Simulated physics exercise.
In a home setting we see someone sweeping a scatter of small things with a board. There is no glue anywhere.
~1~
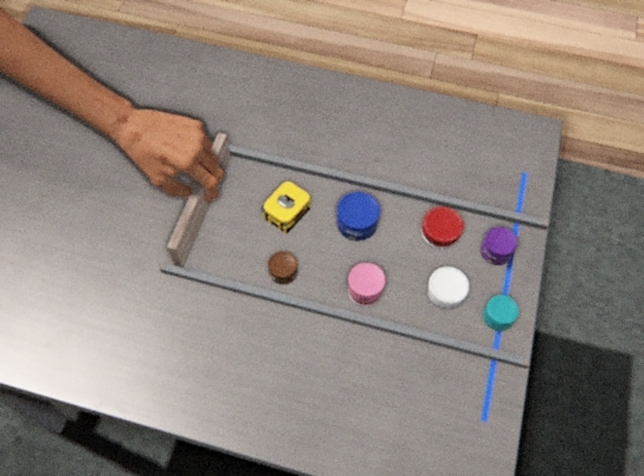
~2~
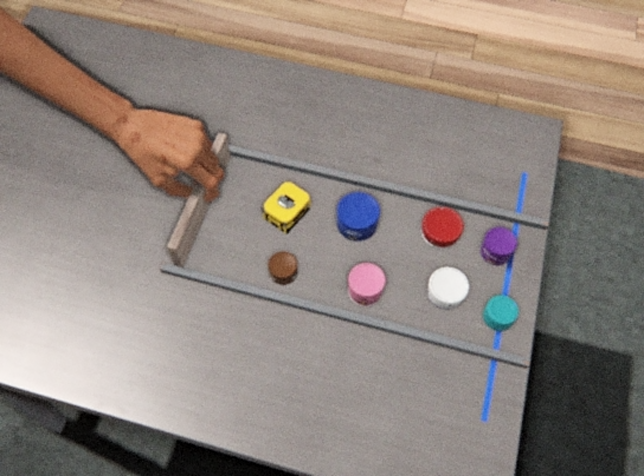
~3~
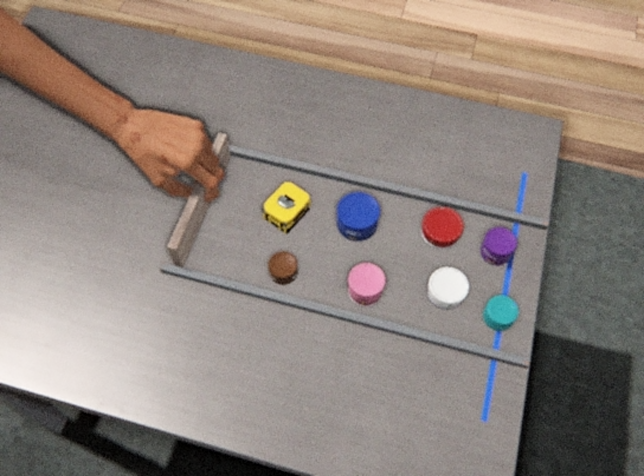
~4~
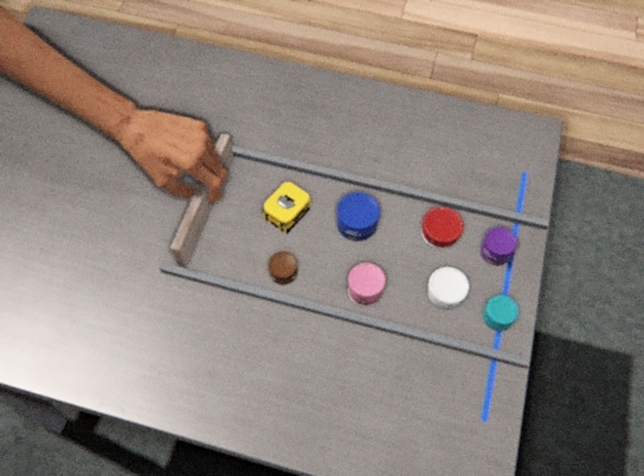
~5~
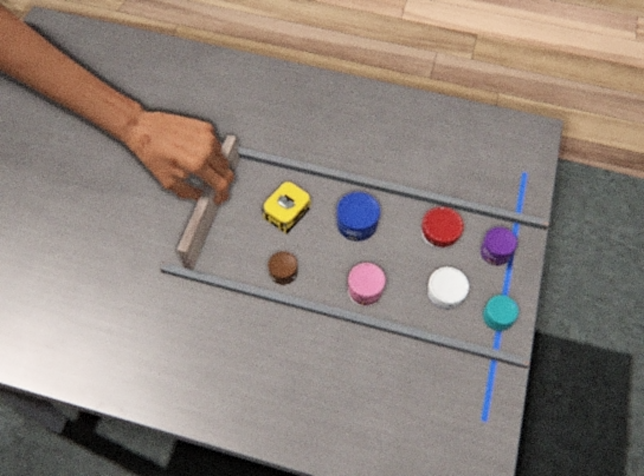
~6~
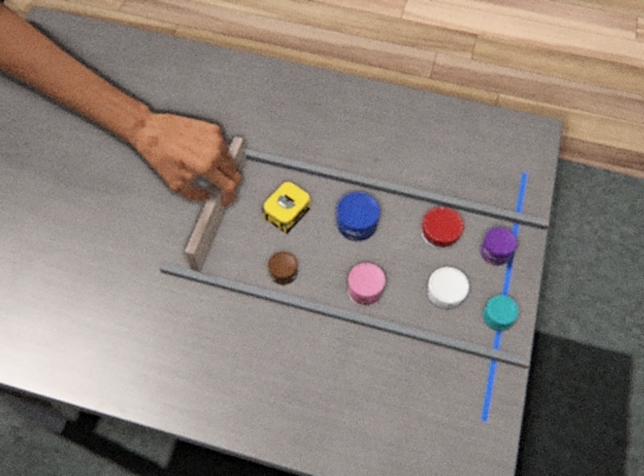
A hand held a small board at the left end of two rails on a grey table, then slid it slightly right toward a yellow item and some colourful round lids and pots, which stayed still.
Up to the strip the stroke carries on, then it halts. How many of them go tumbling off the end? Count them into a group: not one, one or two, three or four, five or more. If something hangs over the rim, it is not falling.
Group: Five or more.
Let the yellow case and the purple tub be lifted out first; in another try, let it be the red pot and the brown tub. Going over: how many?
The first try gives 3, the second gives 3.
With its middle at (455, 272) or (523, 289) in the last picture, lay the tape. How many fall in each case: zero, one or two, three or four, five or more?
The falls would be one to two; five or more.
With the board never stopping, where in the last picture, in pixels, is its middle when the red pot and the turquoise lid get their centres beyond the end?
The middle is at (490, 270) when it's the red pot, and at (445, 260) when it's the turquoise lid.
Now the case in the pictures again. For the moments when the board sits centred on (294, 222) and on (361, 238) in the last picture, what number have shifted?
First 2, then 5.
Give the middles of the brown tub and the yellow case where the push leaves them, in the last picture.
They end up close to (515, 332) and (528, 265).
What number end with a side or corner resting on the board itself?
The count in contact is 2.
Soon after, none off yet; turquoise lid at rest near (501, 313); purple tub at rest near (498, 247); white tin at rest near (448, 289).
At rest, the number that fall off is five or more; fallen, blue tub, pink pot, red pot, white tin, purple tub and turquoise lid.
